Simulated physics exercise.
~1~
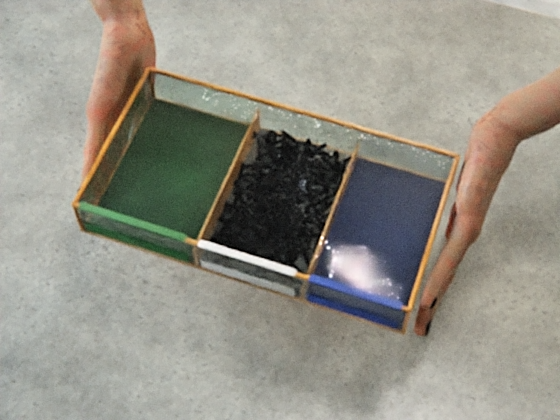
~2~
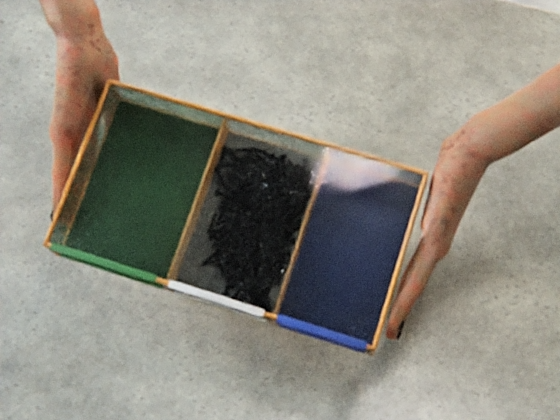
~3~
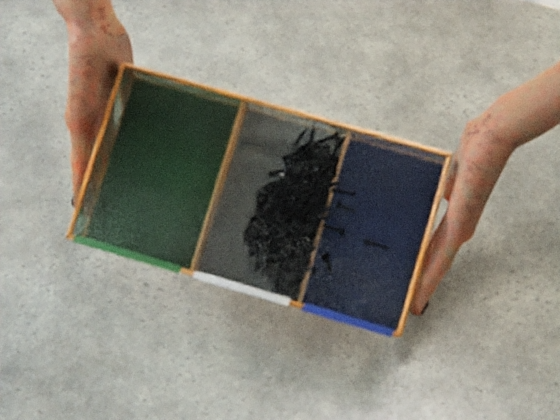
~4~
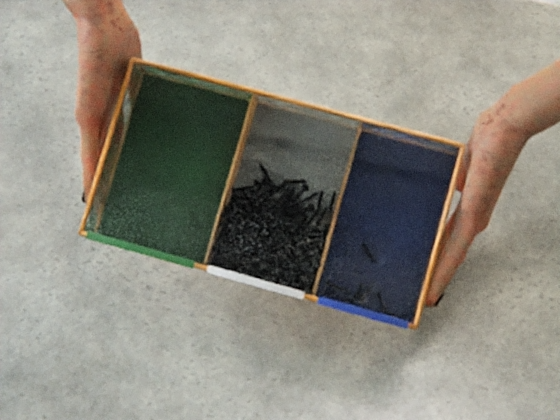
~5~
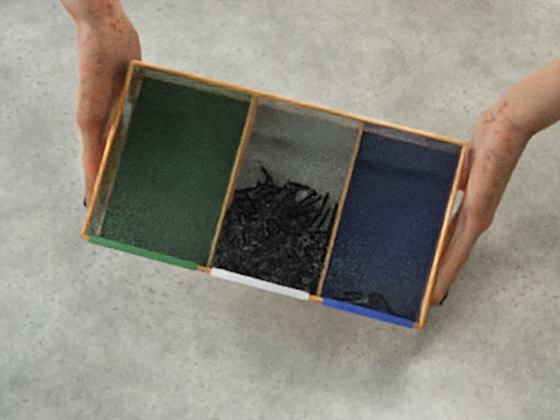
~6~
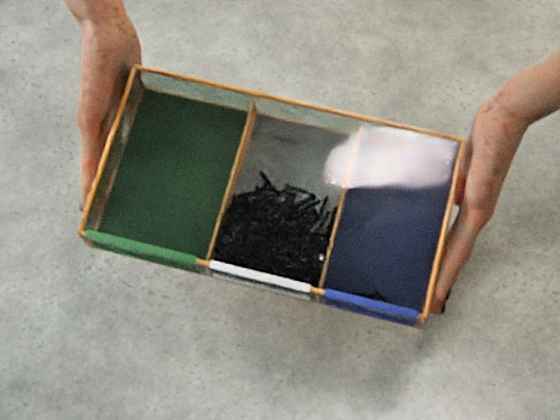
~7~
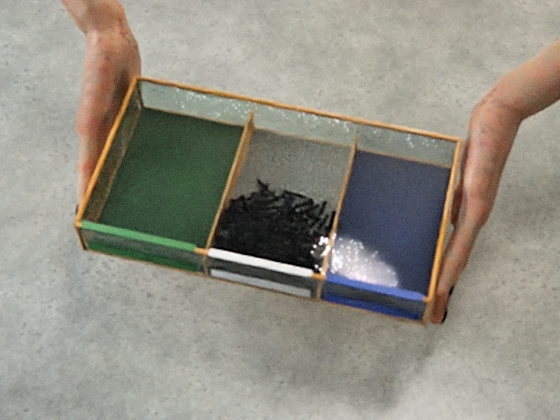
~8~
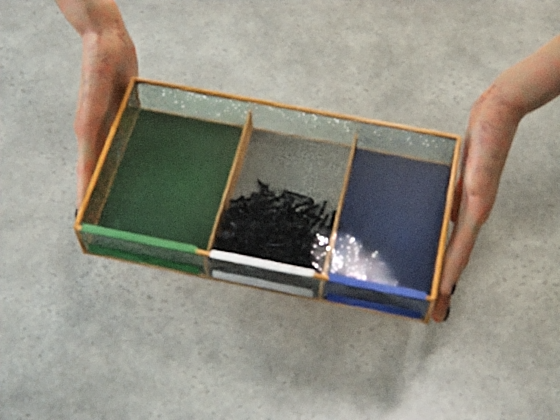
Hands tilting a lidded three-part box of black screws, a few sliding from white into blue, then levelling it, most staying in white.
